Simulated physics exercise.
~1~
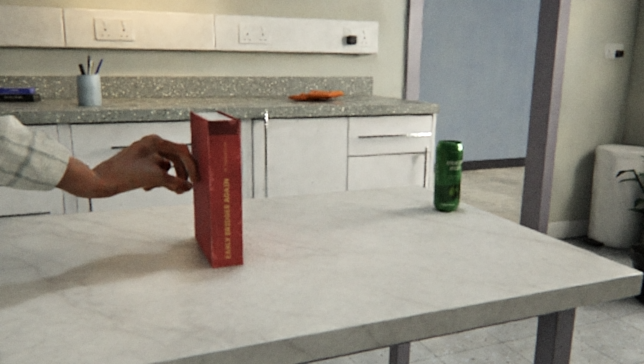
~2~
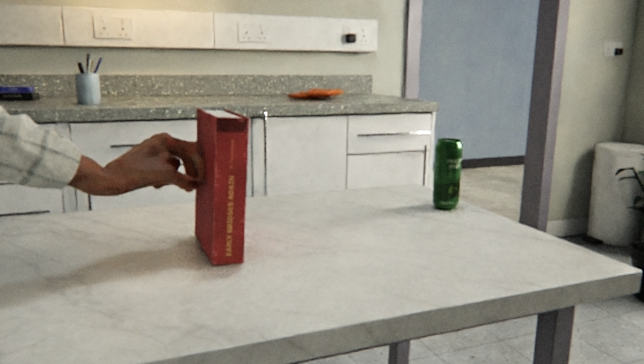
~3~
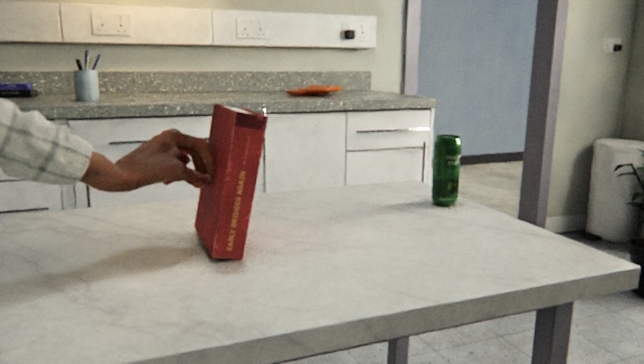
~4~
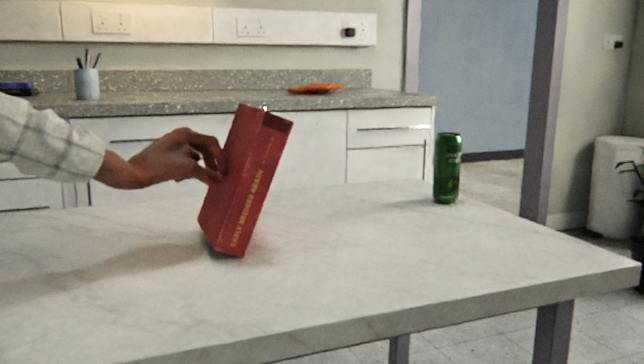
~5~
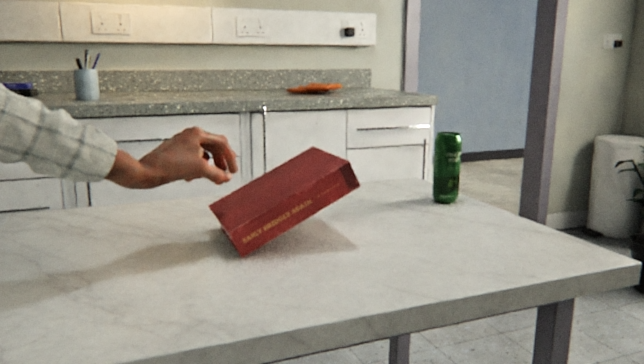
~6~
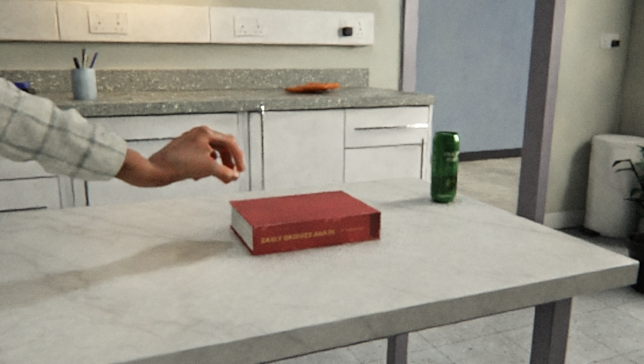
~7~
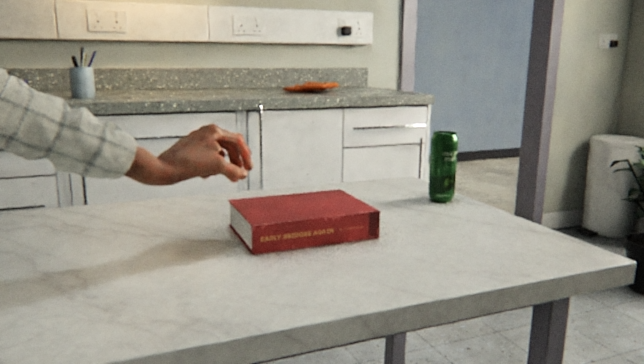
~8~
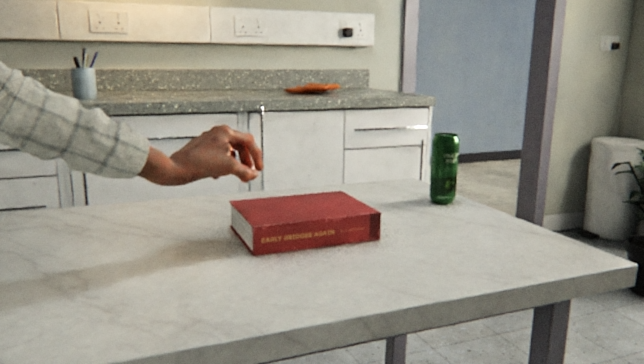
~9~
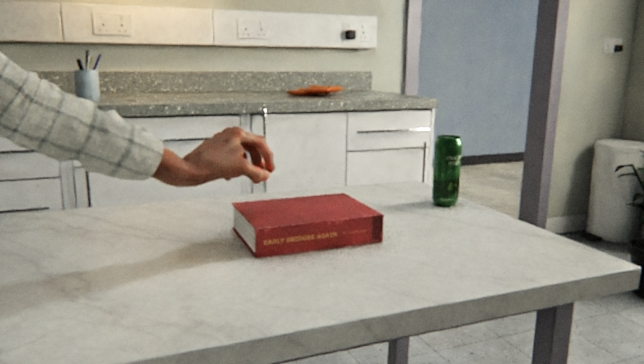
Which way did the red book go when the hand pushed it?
The red book tipped and moved to the right, ending up on its side on the table.
On a pale marble-topped table in a kitchen, a hand pushed at an upright red book until it tipped over to the right and landed flat on its side, while a green can behind it stayed standing and the hand hovered nearby.
